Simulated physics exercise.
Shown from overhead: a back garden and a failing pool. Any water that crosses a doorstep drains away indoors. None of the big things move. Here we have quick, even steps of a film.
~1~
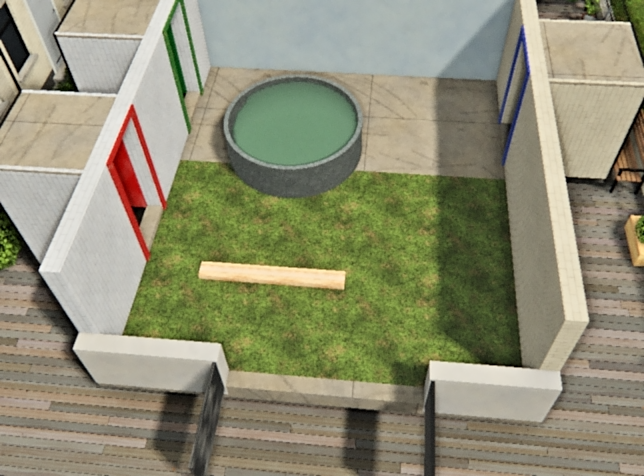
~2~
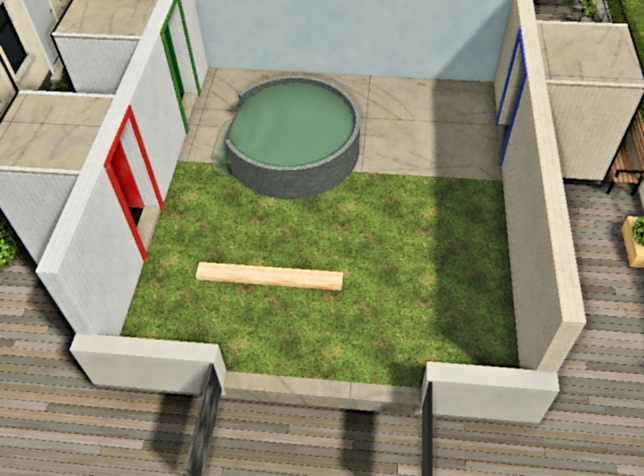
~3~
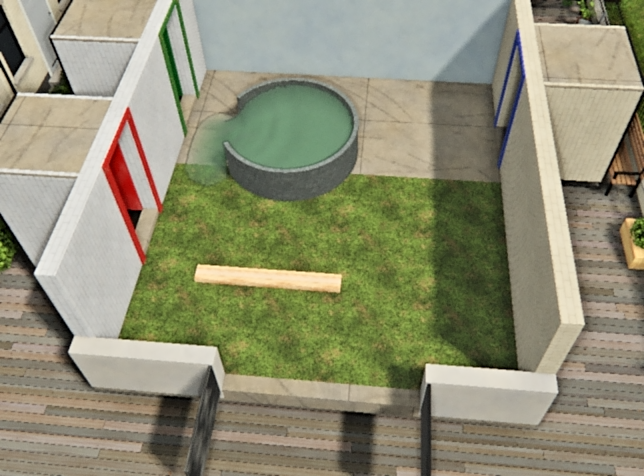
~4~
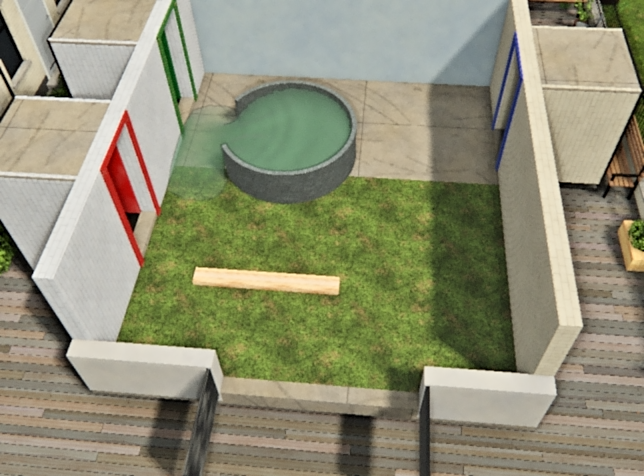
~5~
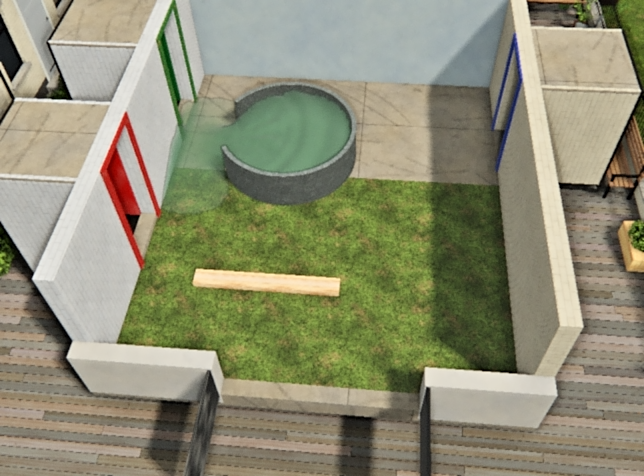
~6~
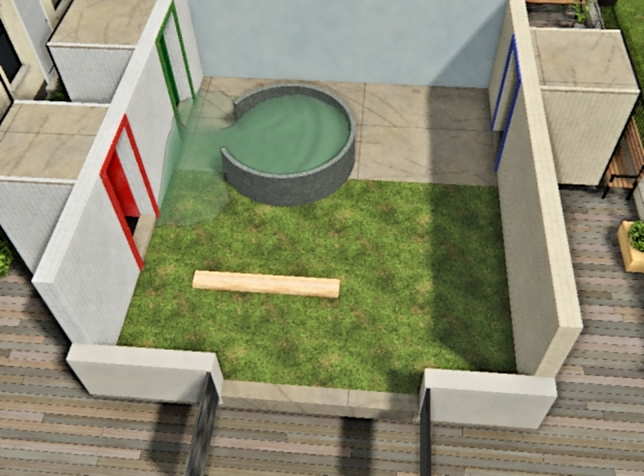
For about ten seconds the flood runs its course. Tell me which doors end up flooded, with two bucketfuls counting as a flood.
The blue door surpasses two buckets, the green door surpasses two buckets, the red door does not surpass two buckets.
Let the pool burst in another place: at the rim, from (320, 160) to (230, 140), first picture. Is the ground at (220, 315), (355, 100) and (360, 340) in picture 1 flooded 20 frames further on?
The first spot is swamped, the second spared, the third swamped.
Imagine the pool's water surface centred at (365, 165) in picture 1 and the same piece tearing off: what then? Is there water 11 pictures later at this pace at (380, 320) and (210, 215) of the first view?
Bone-dry, soaked.
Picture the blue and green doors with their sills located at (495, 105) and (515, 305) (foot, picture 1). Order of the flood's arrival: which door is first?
Note: The red one comes first.
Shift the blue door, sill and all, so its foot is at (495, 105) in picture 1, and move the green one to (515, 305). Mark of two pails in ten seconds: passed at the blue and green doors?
In short: The blue one takes more; the green one is under.
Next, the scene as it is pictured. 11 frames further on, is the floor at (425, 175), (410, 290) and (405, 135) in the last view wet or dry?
Point by point: Not yet wet, not yet wet, not yet wet.
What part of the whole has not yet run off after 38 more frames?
My estimate is some 88 percent.
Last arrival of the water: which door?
Answer is the door marked blue.
A moment on, water covers 15 % of the floor; the blue door not reached, the green door over two buckets in, the red door wet at the sill, nothing in.
Next, water covers 25 % of the floor; the blue door not reached, the green door far over two buckets in, the red door wet at the sill, nothing in.
Then, water covers 50 % of the floor; the blue door not reached, the green door far over two buckets in, the red door wet at the sill, nothing in.
Later, water covers 75 % of the floor; the blue door under two buckets in, the green door far over two buckets in, the red door wet at the sill, nothing in.
In the end, water covers 95 % of the floor; the blue door over two buckets in, the green door far over two buckets in, the red door wet at the sill, nothing in.
